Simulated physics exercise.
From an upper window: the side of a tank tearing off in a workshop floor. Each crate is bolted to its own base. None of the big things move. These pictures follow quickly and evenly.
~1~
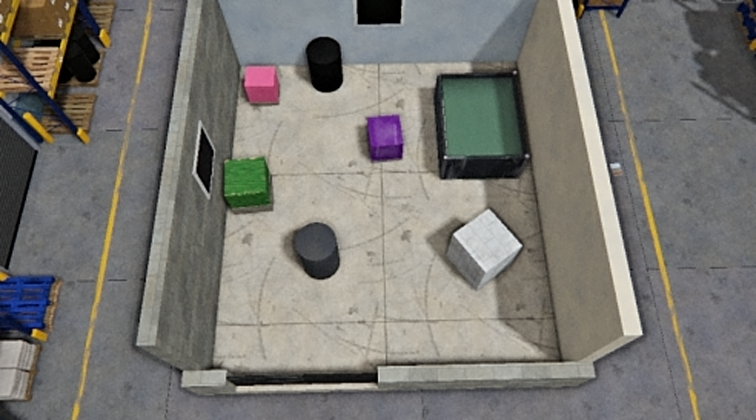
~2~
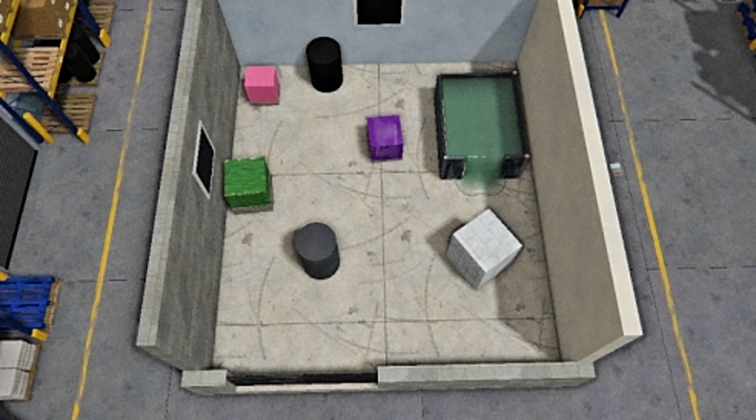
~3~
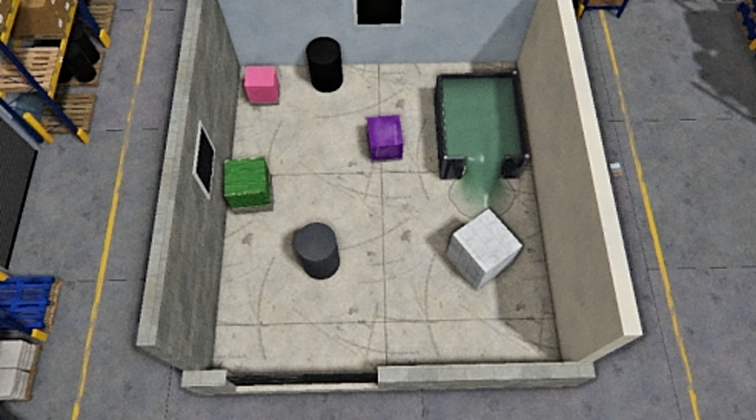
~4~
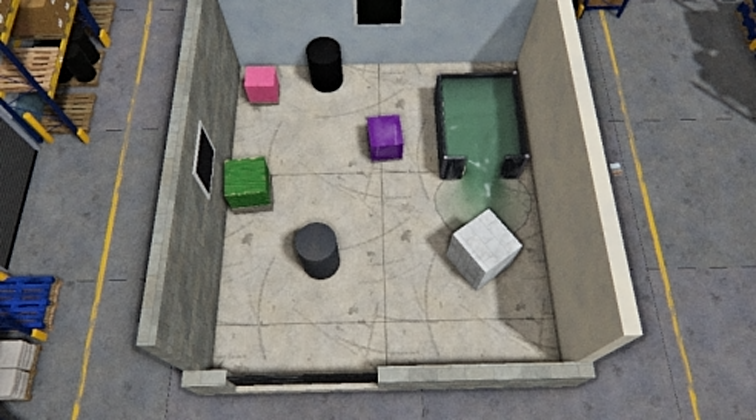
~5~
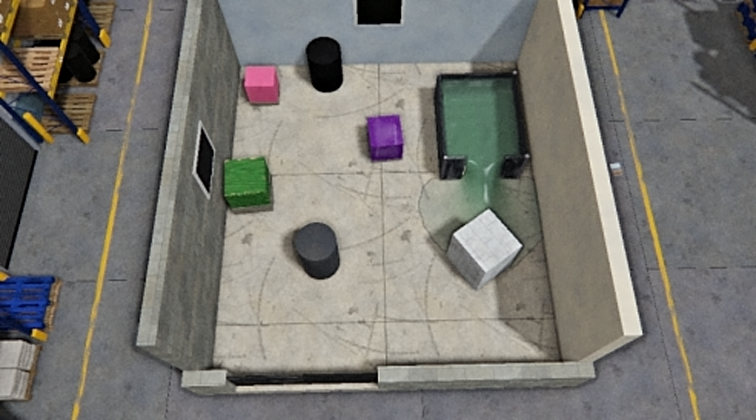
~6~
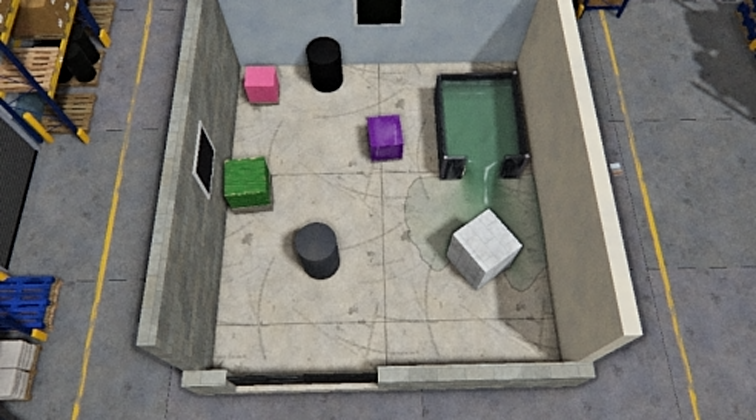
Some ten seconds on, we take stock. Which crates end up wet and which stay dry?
The green crate stays dry; the purple crate gets wet; the pink crate stays dry.
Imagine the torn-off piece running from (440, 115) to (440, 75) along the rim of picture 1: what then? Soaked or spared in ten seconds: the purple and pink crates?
Taking them in turn, the purple one is swamped, and the pink one is swamped.
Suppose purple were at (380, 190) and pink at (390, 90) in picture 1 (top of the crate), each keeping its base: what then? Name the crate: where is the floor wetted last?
Going by the pictures, it's the one in pink.
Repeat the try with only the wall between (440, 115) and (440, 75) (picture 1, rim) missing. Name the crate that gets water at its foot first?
That would be the purple-painted one.
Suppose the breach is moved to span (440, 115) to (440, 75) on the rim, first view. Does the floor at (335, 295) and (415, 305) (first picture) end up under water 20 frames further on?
Taking the two spots in turn: Parched and swamped.
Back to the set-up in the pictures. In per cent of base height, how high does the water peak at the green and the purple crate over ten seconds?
I'd put it at some 70 % for one and some 140 % for the other, in that order.
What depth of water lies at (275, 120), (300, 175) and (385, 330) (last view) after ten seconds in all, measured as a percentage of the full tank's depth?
Readings in sequence: 4, 2, 12 percent.
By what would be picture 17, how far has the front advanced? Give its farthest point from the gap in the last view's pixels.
Around (276, 365).
A moment on, water covers 20 % of the floor; the green crate not reached, the purple crate not reached, the pink crate not reached.
Next, water covers 35 % of the floor; the green crate not reached, the purple crate not reached, the pink crate not reached.
Then, water covers 50 % of the floor; the green crate water round its plinth, the purple crate not reached, the pink crate not reached.
Later, water covers 65 % of the floor; the green crate water round its plinth, the purple crate not reached, the pink crate water round its plinth.
In the end, water covers 95 % of the floor; the green crate stayed above the water, the purple crate was topped, the pink crate stayed above the water.
